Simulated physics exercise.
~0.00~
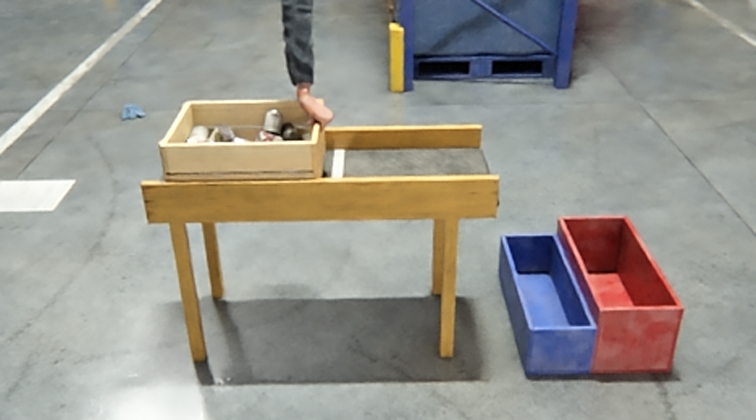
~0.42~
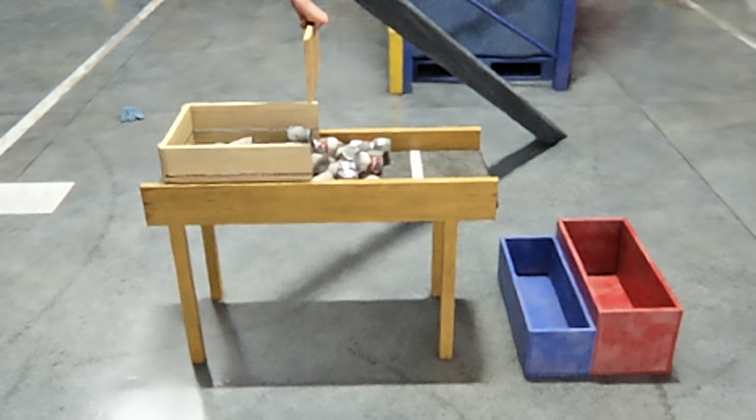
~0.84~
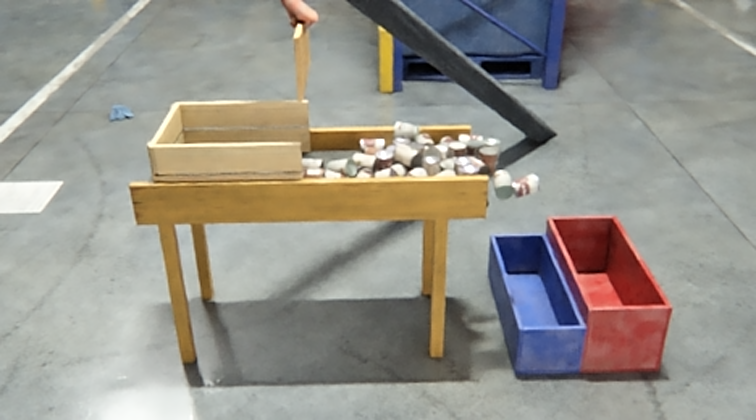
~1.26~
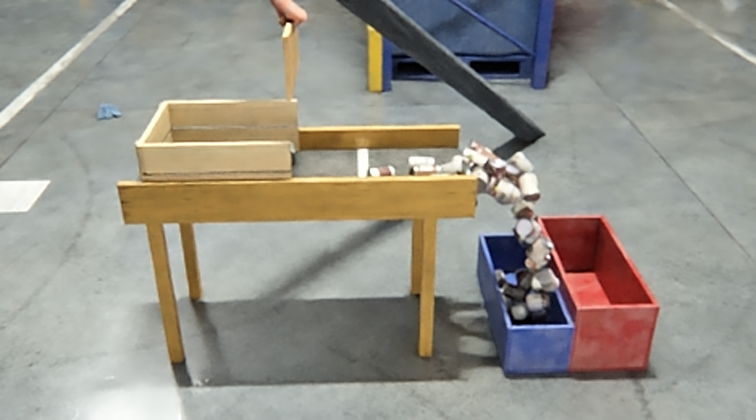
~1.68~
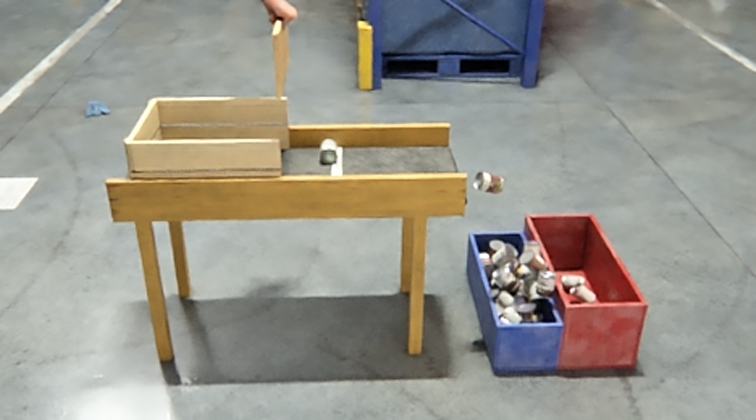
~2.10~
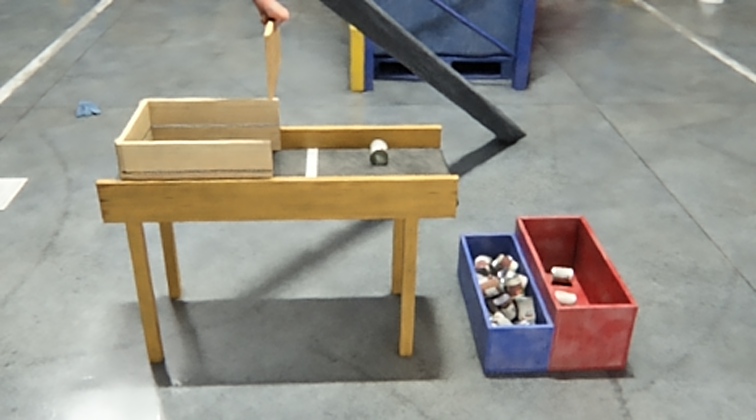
A belt on a wooden table starts carrying small tins out to the right from a pale wooden pen, after a hand above lifts the gate at its edge. The tins spread along the moving belt in a loose heap, while a dark beam slants behind the table. They reach the far end and spill over in a thick stream, most dropping into the blue box. Then the flow thins to stragglers, and a few tins land in the red tub beyond. At the end the blue box holds a large pile, the red tub only a few, and one tin still shows above the belt.
